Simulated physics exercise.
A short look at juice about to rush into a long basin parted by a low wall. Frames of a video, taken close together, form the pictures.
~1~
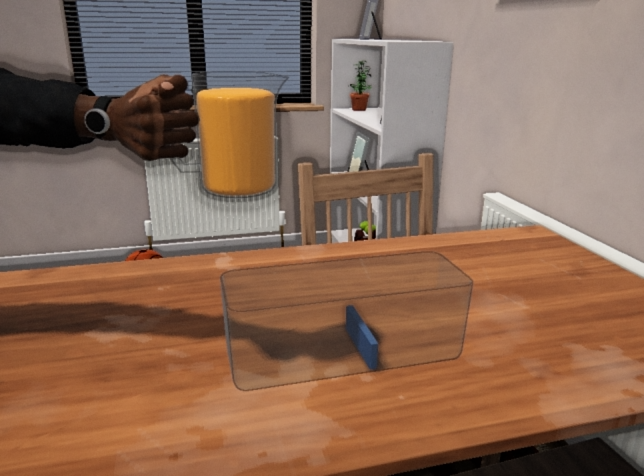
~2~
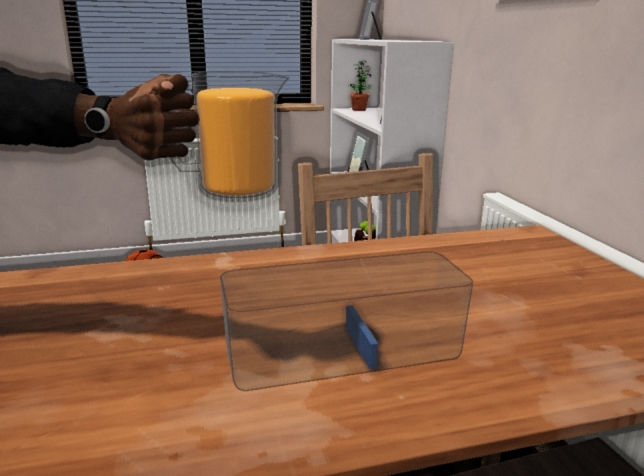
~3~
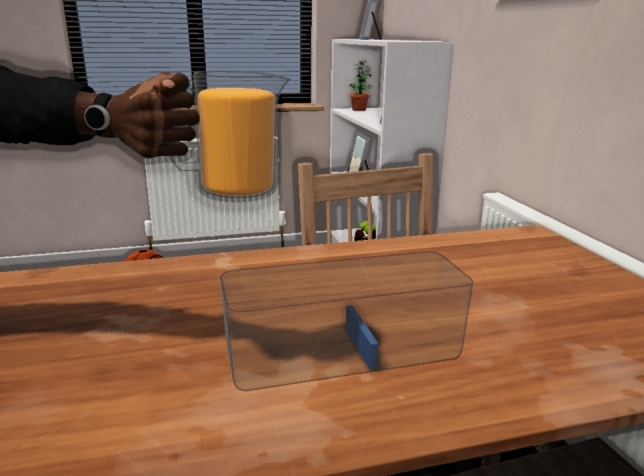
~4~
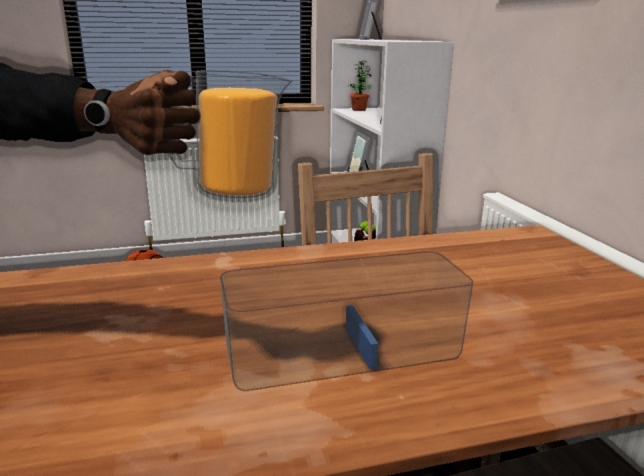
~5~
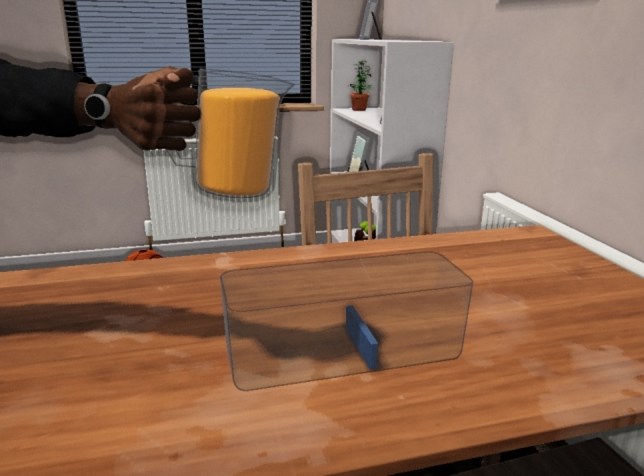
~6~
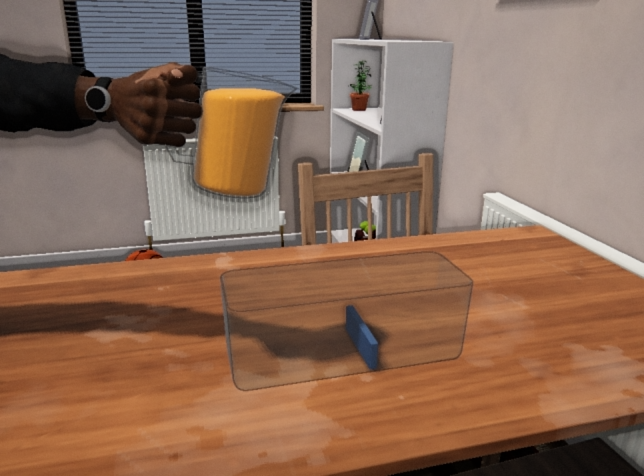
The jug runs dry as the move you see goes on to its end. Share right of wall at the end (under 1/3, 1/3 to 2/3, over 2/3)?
Middle share.
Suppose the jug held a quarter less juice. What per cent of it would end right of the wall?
20 in a hundred.
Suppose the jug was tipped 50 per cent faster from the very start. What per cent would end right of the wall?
Around 30 percent.
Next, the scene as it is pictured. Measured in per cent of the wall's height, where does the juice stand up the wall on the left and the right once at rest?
About 40 left, about 50 right.
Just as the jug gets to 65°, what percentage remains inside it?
About 85 % remains.
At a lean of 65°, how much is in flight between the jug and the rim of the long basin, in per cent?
It comes to around 15 per cent.
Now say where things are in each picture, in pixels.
In the first frame, it leans 0°; its right rim is at (289, 76); the juice meets the walls at (196, 93) and (274, 92); the long basin's rim runs from (224, 292) to (456, 267); the wall's top is at (361, 324).
In the second frame, it leans 0°; its right rim is at (289, 76); the juice meets the walls at (196, 93) and (274, 92).
In the third frame, it leans 2°; its right rim is at (290, 78); the juice meets the walls at (198, 93) and (275, 93).
In the fourth frame, it leans 4°; its right rim is at (292, 80); the juice meets the walls at (199, 93) and (276, 93).
In the fifth frame, it leans 7°; its right rim is at (295, 83); the juice meets the walls at (200, 94) and (279, 93).
In the sixth frame, it leans 11°; its right rim is at (298, 87); the juice meets the walls at (202, 95) and (283, 93).
A moment on, the jug is tipped part way and 84 per cent is still to pour, 1 is left of the wall and 1 right of it.
Next, the jug is tipped right over and 27 per cent is still to pour, 14 is left of the wall and 32 right of it.
Then the jug is tipped right over and 0 per cent is still to pour, 51 is left of the wall and 43 right of it.
Later the jug is tipped right over and 0 per cent is still to pour, 52 is left of the wall and 45 right of it.
At rest 52 per cent lies left of the wall, 45 right of it and 3 outside.
